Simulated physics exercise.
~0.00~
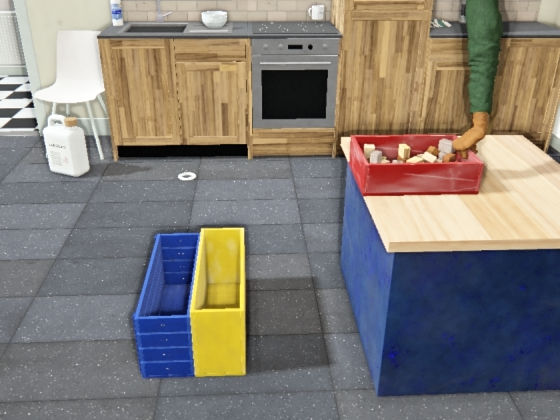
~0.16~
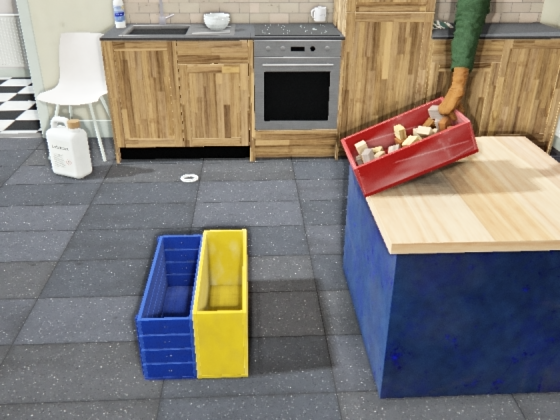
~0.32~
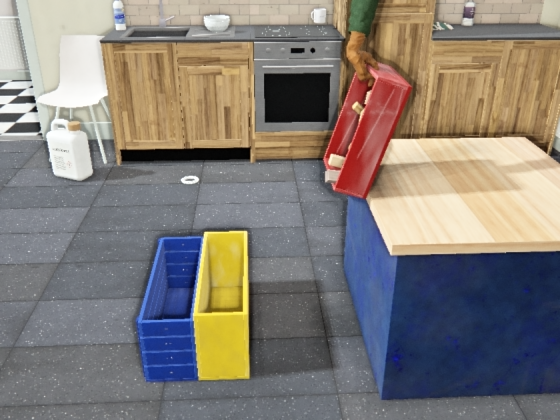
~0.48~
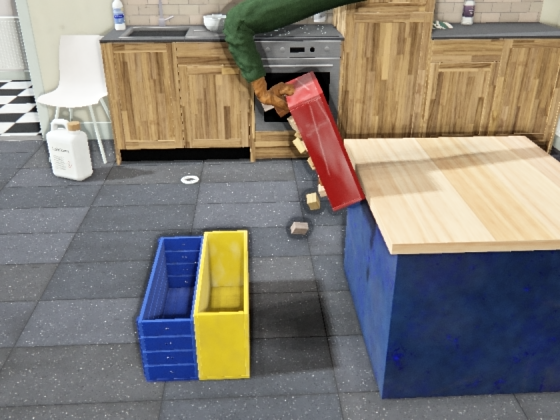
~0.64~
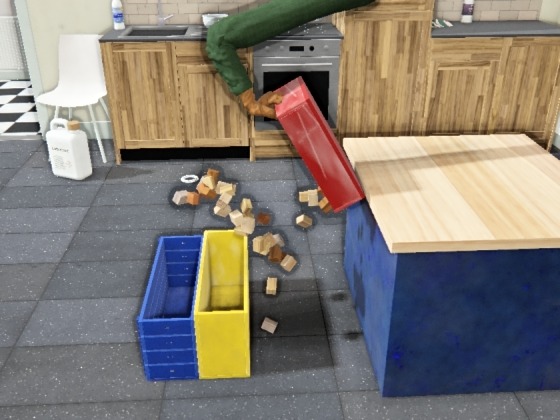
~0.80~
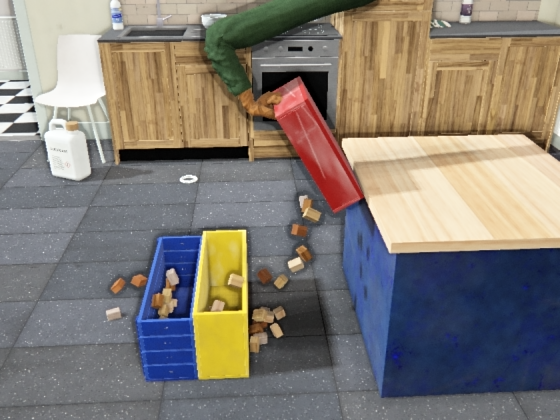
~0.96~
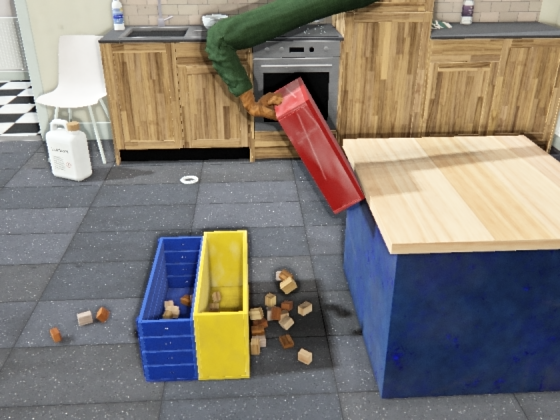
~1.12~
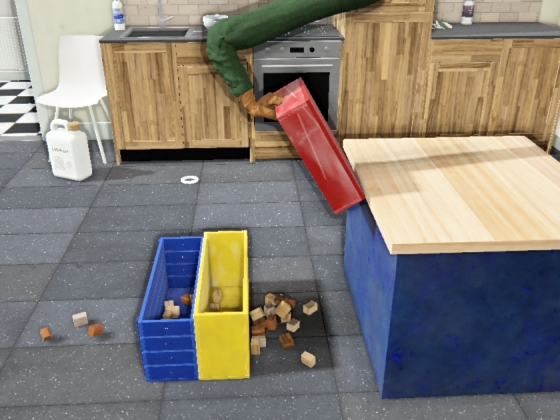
A hand tips a red crate, spilling wooden blocks into two tubs and mostly onto the floor.
